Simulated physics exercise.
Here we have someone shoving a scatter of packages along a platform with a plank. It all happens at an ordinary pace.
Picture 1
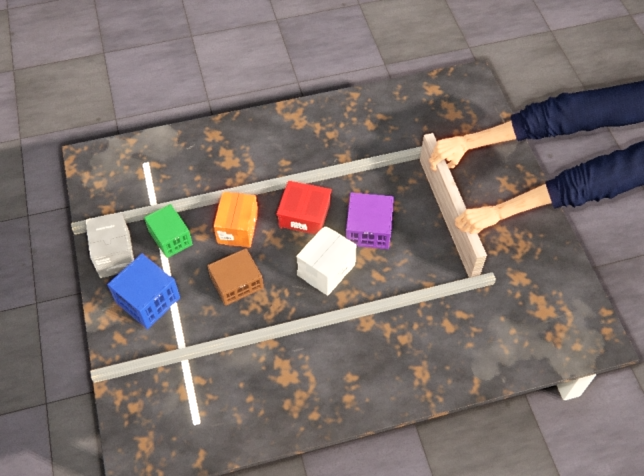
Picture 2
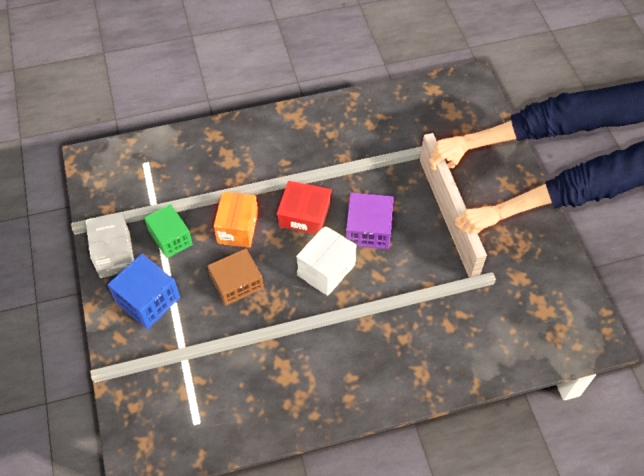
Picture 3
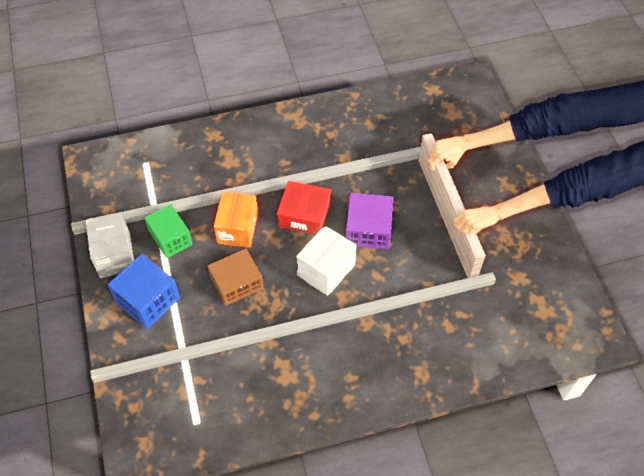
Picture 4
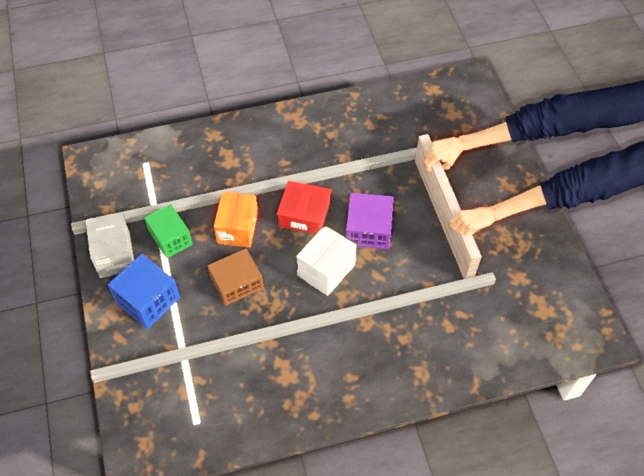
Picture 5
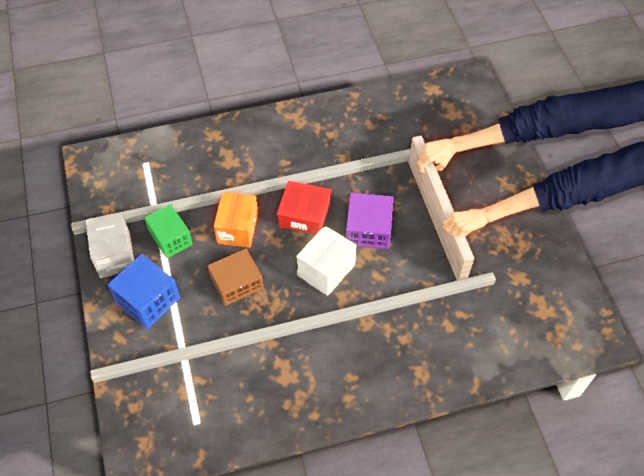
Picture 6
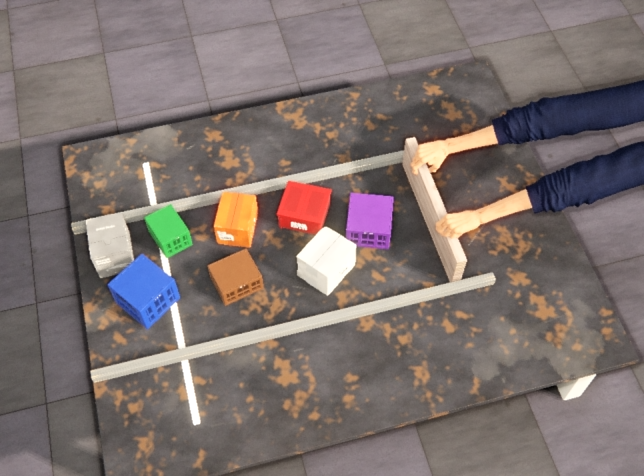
Two hands in dark blue sleeves grip a pale plank at the right of a dark, rust-speckled platform on grey tiles, seen from above at an angle. Between two rails sit purple, white, red, orange and brown boxes, with green, blue and grey ones leftward near a white tape line. The hands hold nearly still, then slide the plank slightly left, while the boxes and camera stay still.
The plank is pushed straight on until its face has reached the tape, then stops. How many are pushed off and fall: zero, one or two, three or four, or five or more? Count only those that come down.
The number that fall off is three or four.
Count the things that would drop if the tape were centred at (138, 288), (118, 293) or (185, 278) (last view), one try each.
Try by try, 5, 5 and 2.
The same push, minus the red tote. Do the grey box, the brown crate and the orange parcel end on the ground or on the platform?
The grey box drops off; the brown crate survives; the orange parcel remains up.
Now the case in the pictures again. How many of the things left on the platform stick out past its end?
That would be 1.
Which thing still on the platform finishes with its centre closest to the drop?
That is the brown crate.
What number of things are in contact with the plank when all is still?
It touches 3.
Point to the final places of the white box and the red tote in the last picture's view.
About (154, 323), and the other about (137, 234).
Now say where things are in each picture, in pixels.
Grey box (111, 245); blue crate (145, 291); green crate (169, 231); plank (451, 205); tape (169, 281), in the first frame.
Blue crate (145, 291); purple crate (369, 221), in the second frame.
Green crate (169, 231); brown crate (236, 277), in the third frame.
Grey box (111, 245); plank (446, 206), in the fourth frame.
Blue crate (145, 291); orange parcel (236, 220), in the fifth frame.
Grey box (111, 245); blue crate (145, 291); green crate (169, 231); plank (432, 209); tape (169, 281), in the sixth frame.
Soon after, none off yet; grey box at rest near (111, 245); blue crate at rest near (145, 291); green crate at rest near (169, 231).
By the end, the number that fall off is three or four; fallen, green crate, blue crate and grey box.
